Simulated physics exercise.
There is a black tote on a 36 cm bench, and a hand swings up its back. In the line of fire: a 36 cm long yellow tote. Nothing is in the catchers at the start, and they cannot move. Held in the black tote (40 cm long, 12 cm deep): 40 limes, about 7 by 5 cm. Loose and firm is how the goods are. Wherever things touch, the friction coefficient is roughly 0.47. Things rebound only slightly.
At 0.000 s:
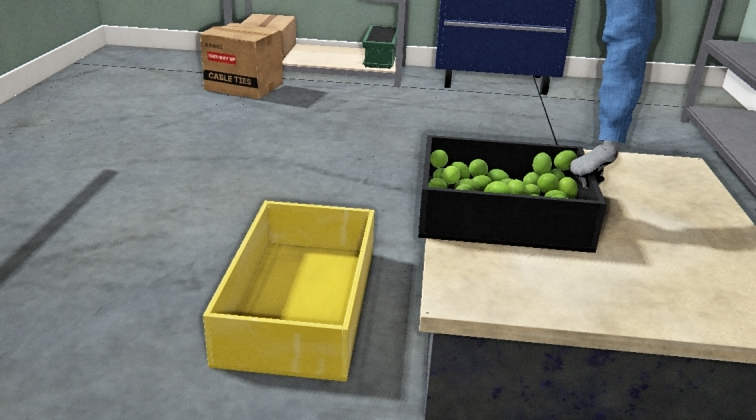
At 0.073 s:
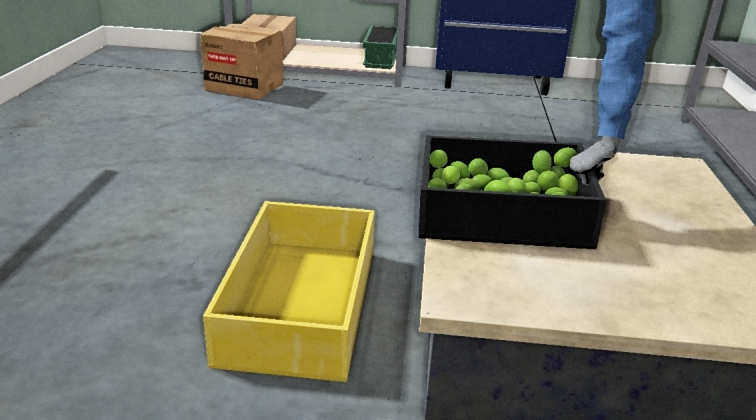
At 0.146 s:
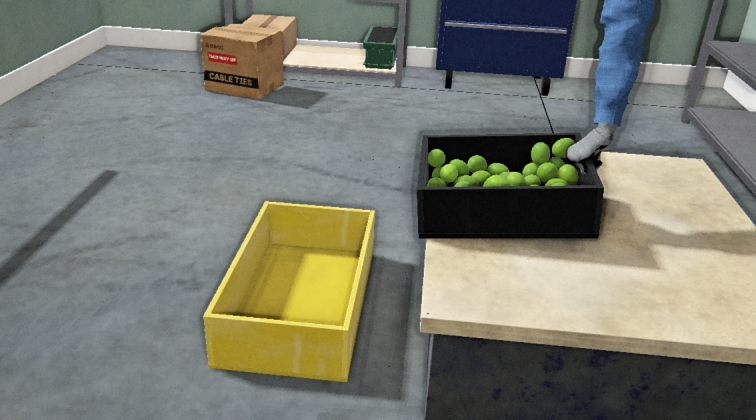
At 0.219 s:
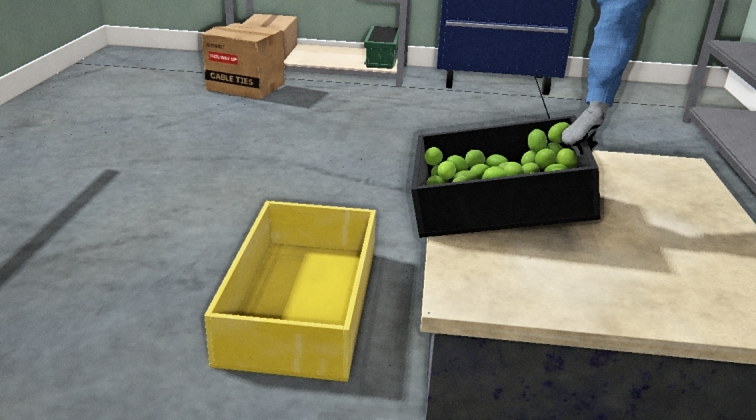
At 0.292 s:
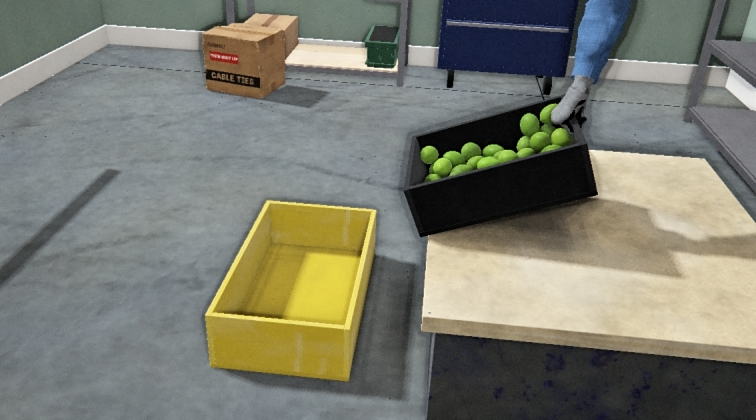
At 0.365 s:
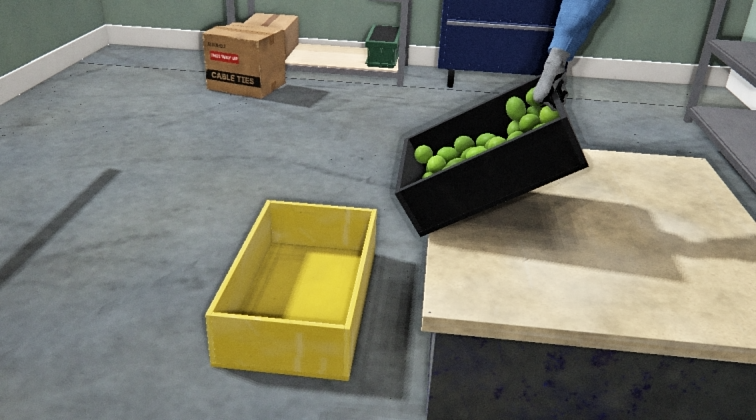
In a storeroom, a gloved hand raising one end of a black tote of green fruit, tilting it toward a yellow tote.
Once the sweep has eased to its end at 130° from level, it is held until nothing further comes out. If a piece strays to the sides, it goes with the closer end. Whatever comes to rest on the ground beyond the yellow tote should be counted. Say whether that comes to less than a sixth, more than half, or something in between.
Less than a sixth.
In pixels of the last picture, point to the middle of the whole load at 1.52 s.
Near (290, 291).
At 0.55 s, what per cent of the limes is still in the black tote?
It comes to near 100 percent of it.
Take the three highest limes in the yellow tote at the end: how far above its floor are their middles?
Around 5 centimetres.
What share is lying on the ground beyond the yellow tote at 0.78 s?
Roughly 0 percent.
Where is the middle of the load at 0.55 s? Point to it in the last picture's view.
I'd put the middle close to (449, 140) in the last view.
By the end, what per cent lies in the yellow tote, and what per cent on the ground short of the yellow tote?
Close to 100 and 0 percent respectively.
After 0.55 s, tilt 62°; 40 still in the black tote.
After 0.78 s, tilt 99°; 36 still in the black tote and 4 in the air.
After 1.10 s, tilt 130°; 3 still in the black tote, 32 in the yellow tote and 5 in the air.
Outcome (at 1.52 s), 40 in the yellow tote. Asked share, 0 of 40, 0 per cent.
